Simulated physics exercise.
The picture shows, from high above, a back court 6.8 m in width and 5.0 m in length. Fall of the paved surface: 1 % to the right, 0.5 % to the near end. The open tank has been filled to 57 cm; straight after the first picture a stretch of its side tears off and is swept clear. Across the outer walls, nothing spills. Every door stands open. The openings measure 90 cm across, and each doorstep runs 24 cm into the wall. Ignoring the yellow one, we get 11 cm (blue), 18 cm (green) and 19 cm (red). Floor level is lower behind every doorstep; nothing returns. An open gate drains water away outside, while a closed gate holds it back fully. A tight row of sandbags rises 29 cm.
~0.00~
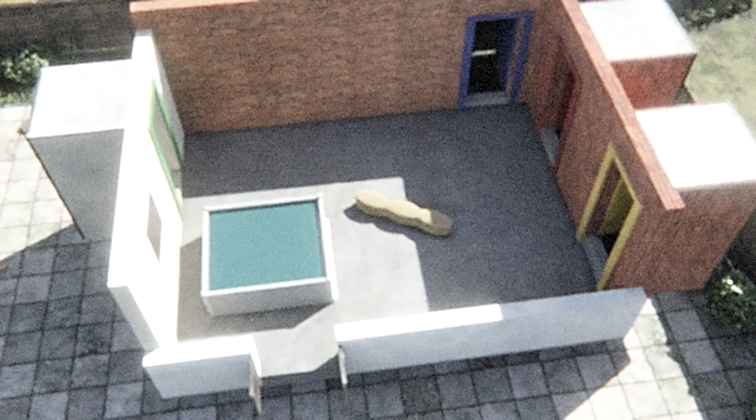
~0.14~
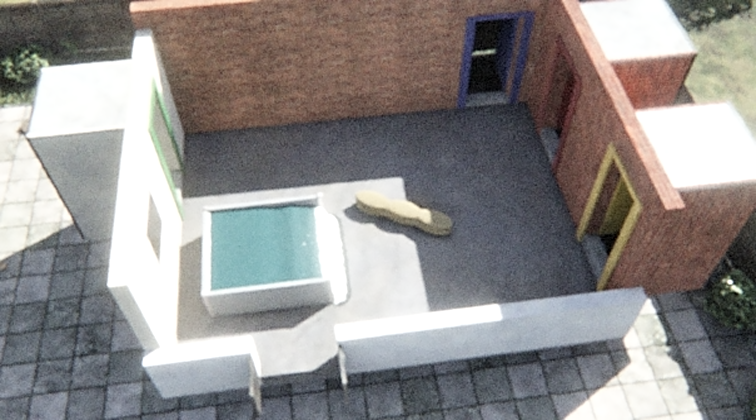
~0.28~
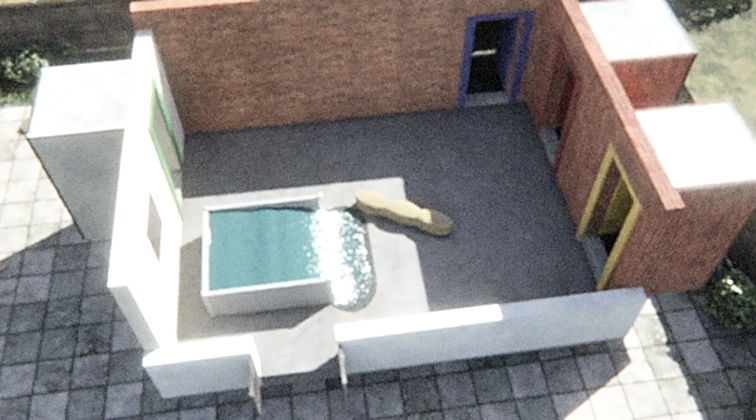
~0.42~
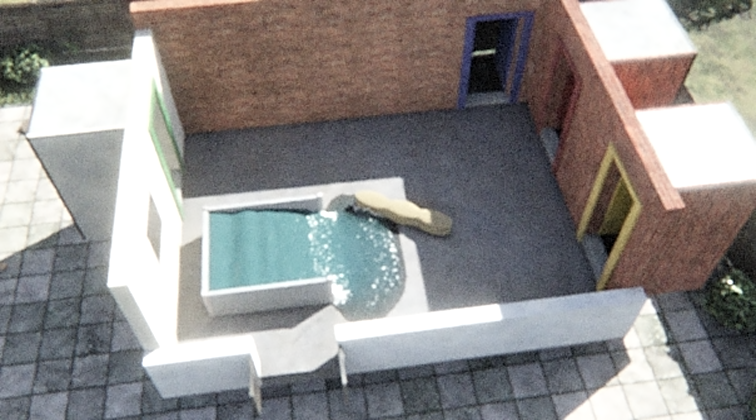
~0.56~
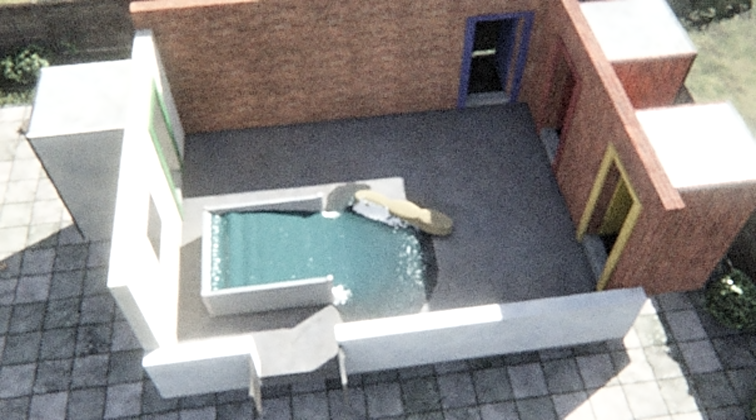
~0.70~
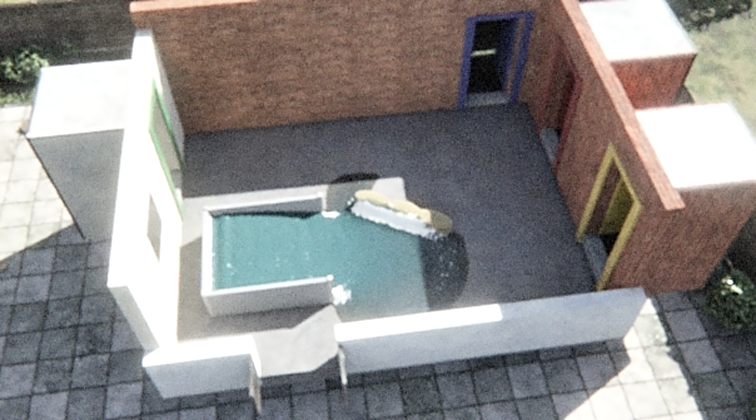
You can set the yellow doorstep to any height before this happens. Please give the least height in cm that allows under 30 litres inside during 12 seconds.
It would have to be roughly 23 cm high.
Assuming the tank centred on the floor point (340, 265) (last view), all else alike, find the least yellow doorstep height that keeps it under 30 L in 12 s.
A minimum of about 26 cm.
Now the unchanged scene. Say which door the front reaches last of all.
That would be the green door.
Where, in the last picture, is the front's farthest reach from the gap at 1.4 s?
The tip of the flood lies near (582, 262).
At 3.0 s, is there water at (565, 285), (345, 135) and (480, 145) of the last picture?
In order: Soaked, soaked, untouched.
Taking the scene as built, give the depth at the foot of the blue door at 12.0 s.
Lab note: Depth approx. 7.0 cm.
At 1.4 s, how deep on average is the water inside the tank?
About 28 centimetres on average.
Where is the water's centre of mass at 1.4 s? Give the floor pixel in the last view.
My guess is close to (343, 260).
After 1.4 s water covers 30 % of the floor, deepest (32 cm) near (368, 216); 2 cm at the yellow door, 0 litres in over its 24 cm doorstep.
After 3.0 s water covers 40 % of the floor, deepest (38 cm) near (592, 320); 29 cm at the yellow door, 10 litres in over its 24 cm doorstep.
After 12.0 s water covers 95 % of the floor, deepest (9 cm) near (575, 272); 9 cm at the yellow door, 21 litres in over its 24 cm doorstep.
At the yellow door as built, the water arrived by 1.4 s and peaked near 31 cm at 2.6 s.
Run again over the same 12 s with other heights there, 57 litres in over 19.5 cm, 13 litres over 26 cm. The limit of 30 litres is kept from about 23 cm up.
